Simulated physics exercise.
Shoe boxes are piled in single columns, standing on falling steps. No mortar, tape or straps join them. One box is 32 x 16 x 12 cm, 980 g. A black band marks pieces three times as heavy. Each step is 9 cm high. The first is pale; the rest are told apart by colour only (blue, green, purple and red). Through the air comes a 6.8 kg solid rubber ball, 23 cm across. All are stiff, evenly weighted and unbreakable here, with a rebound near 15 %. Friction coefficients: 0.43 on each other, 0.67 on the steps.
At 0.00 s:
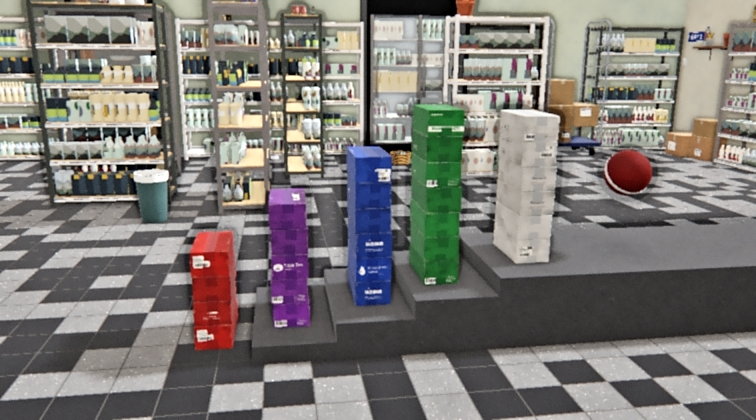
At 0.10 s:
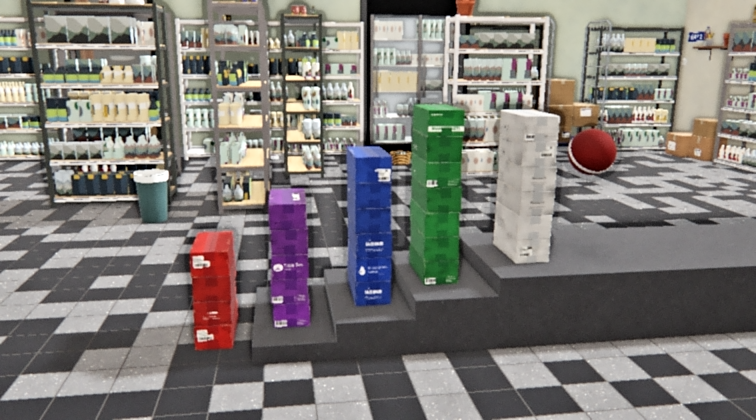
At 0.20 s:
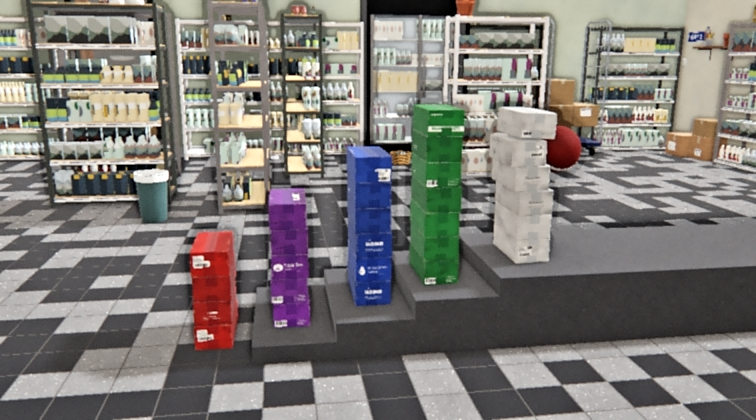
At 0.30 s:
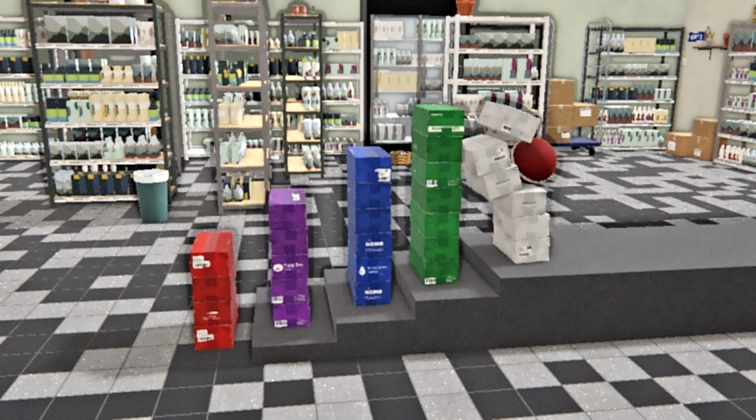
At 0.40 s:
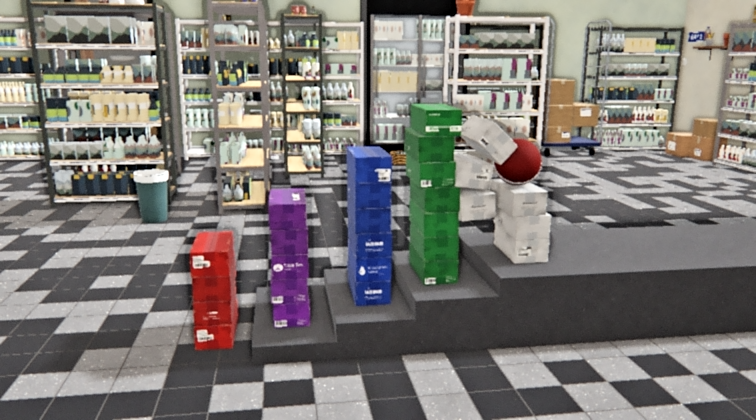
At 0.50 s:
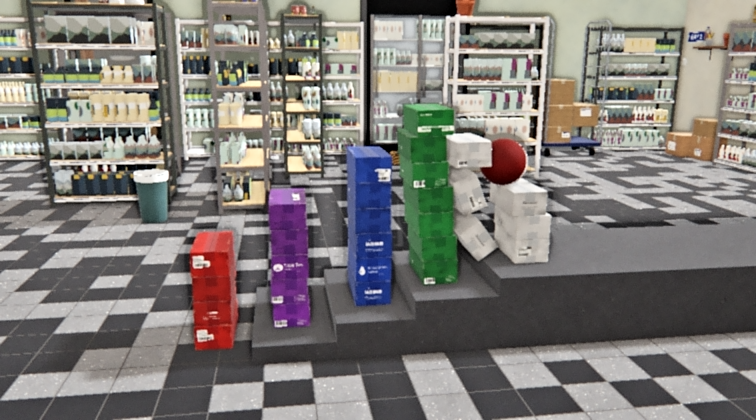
In a shop aisle lined with shelves, a dark red ball flies in from the right and strikes the white column of stacked boxes, breaking it apart; its upper boxes shift left against the green column, which moves slightly.
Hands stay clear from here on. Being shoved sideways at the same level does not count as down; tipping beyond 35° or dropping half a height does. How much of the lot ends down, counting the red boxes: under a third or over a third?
Ending down: More than a third.
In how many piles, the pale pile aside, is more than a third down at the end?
The count is 4.
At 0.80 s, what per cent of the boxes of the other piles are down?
By then 0 per cent.
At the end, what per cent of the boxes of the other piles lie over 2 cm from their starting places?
It is 95 per cent.
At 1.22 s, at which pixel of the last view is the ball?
Around (490, 231).
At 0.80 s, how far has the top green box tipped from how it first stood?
Some 10°.
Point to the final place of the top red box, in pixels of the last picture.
At about (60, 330).
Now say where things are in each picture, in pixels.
In the first frame (places mark the middle of the side facing us), ball (627, 173) 34 cm from contact, 2.6 m/s; top red box (210, 265); top green box (446, 123); the rest undisturbed.
The second frame shows ball (592, 152) 14 cm from contact, 2.1 m/s; top red box (210, 265).
The third frame shows ball (557, 149) after contact, 1.2 m/s; top red box (210, 265).
The fourth frame shows ball (533, 161) after contact, 0.9 m/s; top red box (210, 265); the rest undisturbed.
The fifth frame shows ball (517, 162) after contact, 0.7 m/s; top red box (210, 265); top green box (444, 123) shifted 11 mm; 3 disturbed, none down.
The sixth frame shows ball (503, 162) after contact, 0.7 m/s; top red box (210, 265); top green box (436, 123) shifted 47 mm; 6 disturbed, none down.
After 0.80 s, 3 of the pale pile down; none of the 4 red boxes down (0 of 22 in all colours); top red box unmoved; top green box leaning 11°.
After 1.22 s, 3 of the pale pile down; none of the 4 red boxes down (7 of 22 in all colours); top red box unmoved; top green box leaning 22°, 10 cm lower.
After 1.70 s, 3 of the pale pile down; none of the 4 red boxes down (14 of 22 in all colours); top red box leaning 20°; top green box leaning 31°, 39 cm lower.
After 2.16 s, 3 of the pale pile down; 3 of the 4 red boxes down (19 of 22 in all colours); top red box upside down; top purple box on its side.
At rest (3.0 s), 3 of the pale pile down; 3 of the 4 red boxes down (19 of 22 in all colours); top red box upside down; top purple box upside down. That is 75 per cent. As the last picture would show them, middles, top red box near (60, 330).
